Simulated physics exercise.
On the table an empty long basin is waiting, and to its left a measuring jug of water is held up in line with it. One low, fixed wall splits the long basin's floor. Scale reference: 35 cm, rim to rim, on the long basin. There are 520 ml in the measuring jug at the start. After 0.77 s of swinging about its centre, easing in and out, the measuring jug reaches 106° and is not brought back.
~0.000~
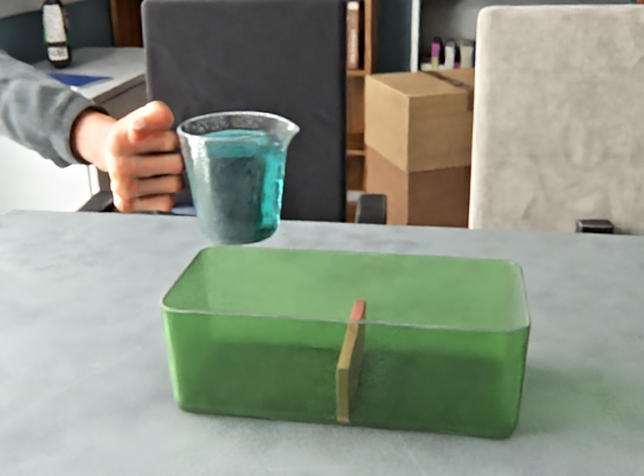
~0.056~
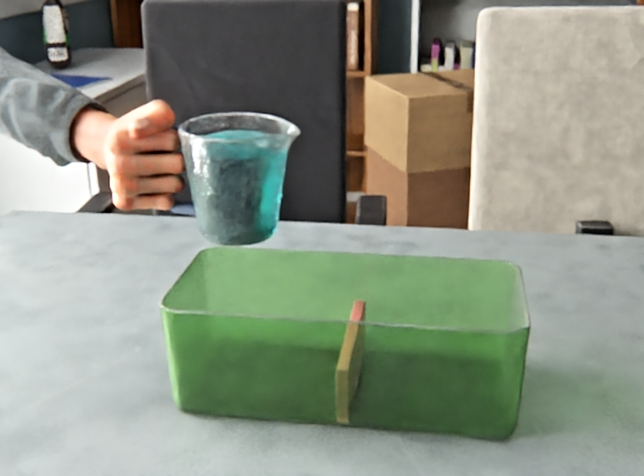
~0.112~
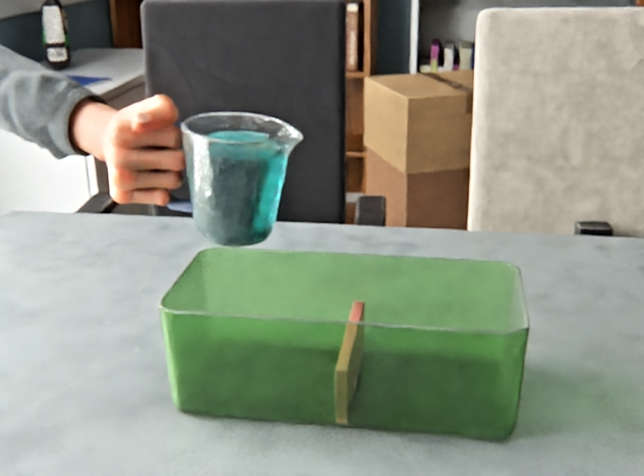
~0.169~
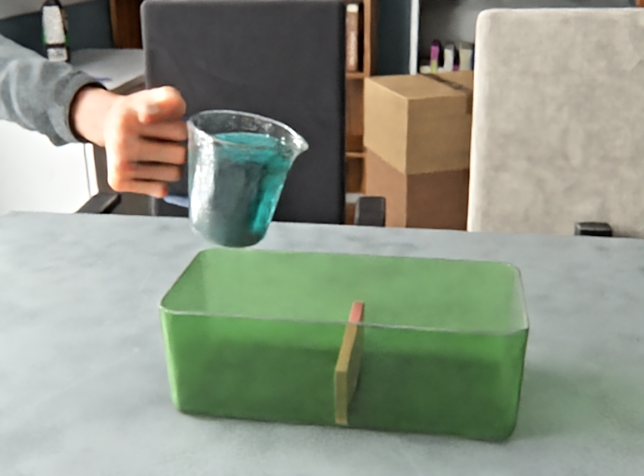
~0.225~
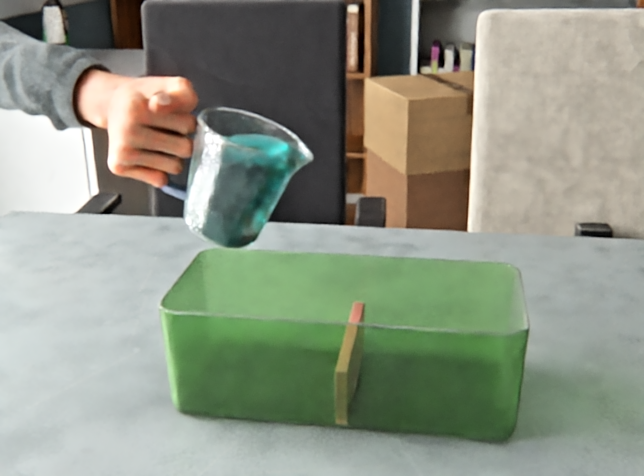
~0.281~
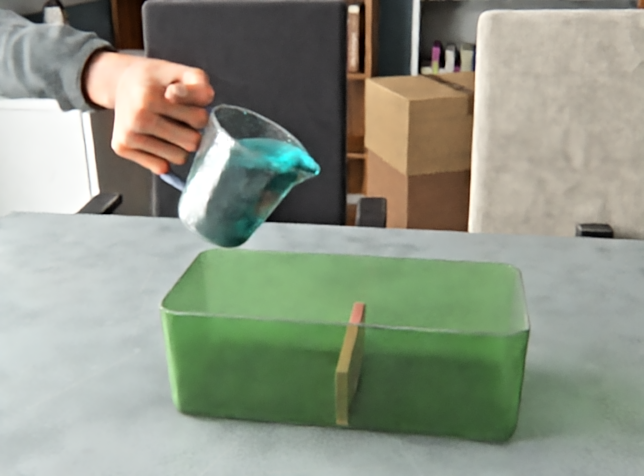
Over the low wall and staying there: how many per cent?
51 out of 100.
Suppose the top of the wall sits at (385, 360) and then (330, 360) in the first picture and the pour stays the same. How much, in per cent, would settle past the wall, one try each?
In turn about 20 and 90 per cent.
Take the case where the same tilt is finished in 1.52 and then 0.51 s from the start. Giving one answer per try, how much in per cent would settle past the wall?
It comes to 70 per cent, and then 40 per cent.
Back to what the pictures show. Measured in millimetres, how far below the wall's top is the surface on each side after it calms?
52 mm left, 50 mm right.
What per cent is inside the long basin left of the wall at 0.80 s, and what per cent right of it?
Near 34 on the left, 50 on the right.
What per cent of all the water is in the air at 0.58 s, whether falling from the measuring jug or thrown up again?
Near 22 per cent at that moment.
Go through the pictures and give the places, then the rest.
Tilt 0°; pouring edge (298, 129); surface from (190, 140) to (286, 142); the long basin's rim runs from (182, 276) to (524, 295); the wall's top is at (353, 332), in the first frame.
Tilt 1°; pouring edge (299, 131); surface from (191, 140) to (285, 144), in the second frame.
Tilt 5°; pouring edge (302, 137); surface from (193, 139) to (287, 146), in the third frame.
Tilt 12°; pouring edge (307, 146); surface from (197, 141) to (293, 149), in the fourth frame.
Tilt 21°; pouring edge (313, 158); surface from (200, 146) to (305, 153), in the fifth frame.
Tilt 31°; pouring edge (317, 173); surface from (202, 154) to (312, 163); 1 per cent is over the edge, in the sixth frame.
After 0.58 s the tilt is 91° and 52 per cent is still to pour, 2 is left of the wall and 24 right of it.
After 0.80 s the tilt is 106° and 8 per cent is still to pour, 35 is left of the wall and 50 right of it.
After 1.02 s the tilt is 106° and 0 per cent is still to pour, 48 is left of the wall and 51 right of it.
After 1.27 s the tilt is 106° and 0 per cent is still to pour, 49 is left of the wall and 51 right of it.
In the end 48 per cent lies left of the wall, 51 right of it and 0 outside.
